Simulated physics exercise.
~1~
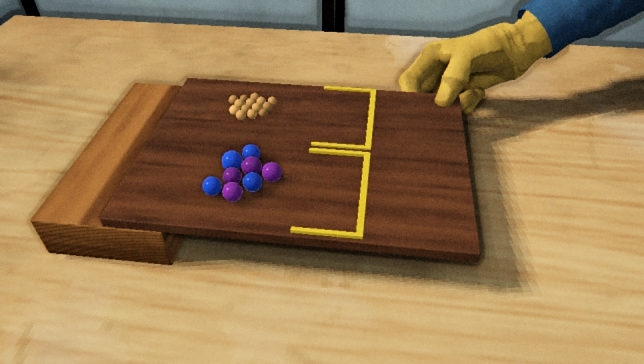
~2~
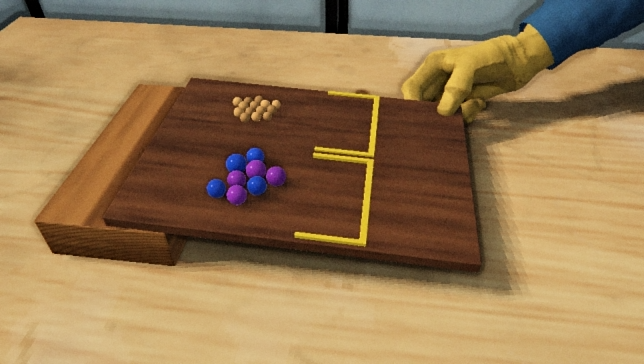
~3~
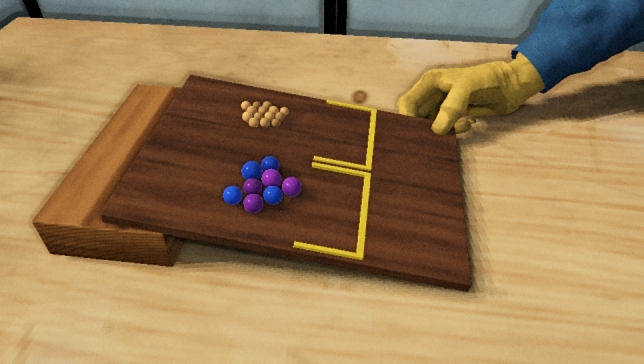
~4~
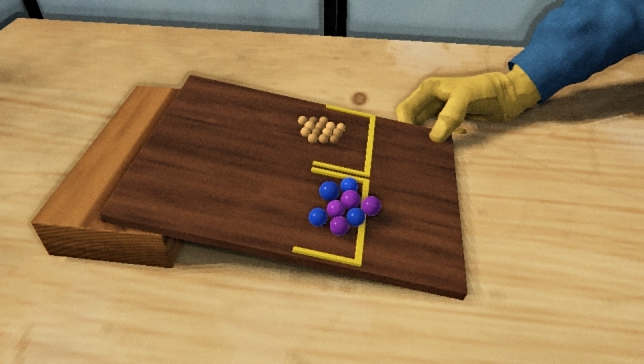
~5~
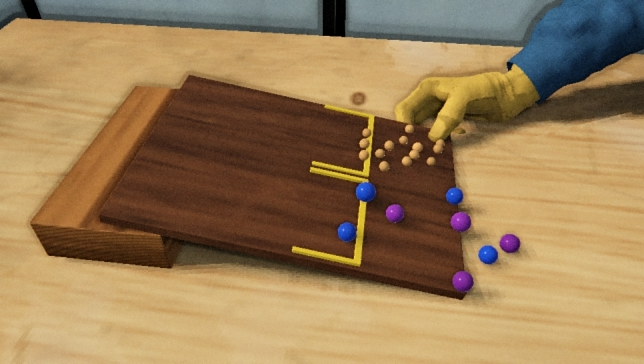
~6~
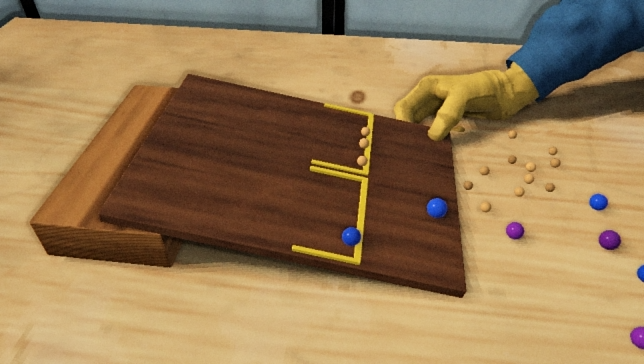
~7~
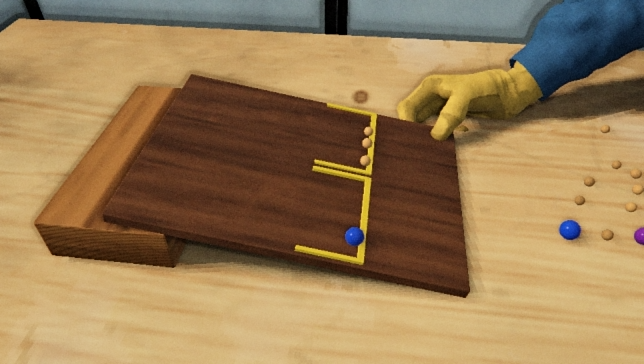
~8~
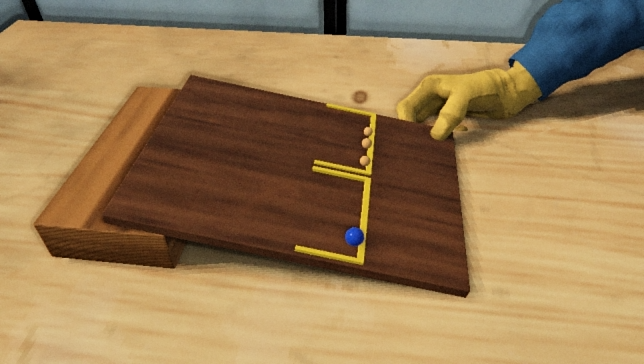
A gloved hand lowers a board's end, and most balls roll past yellow strips and away.
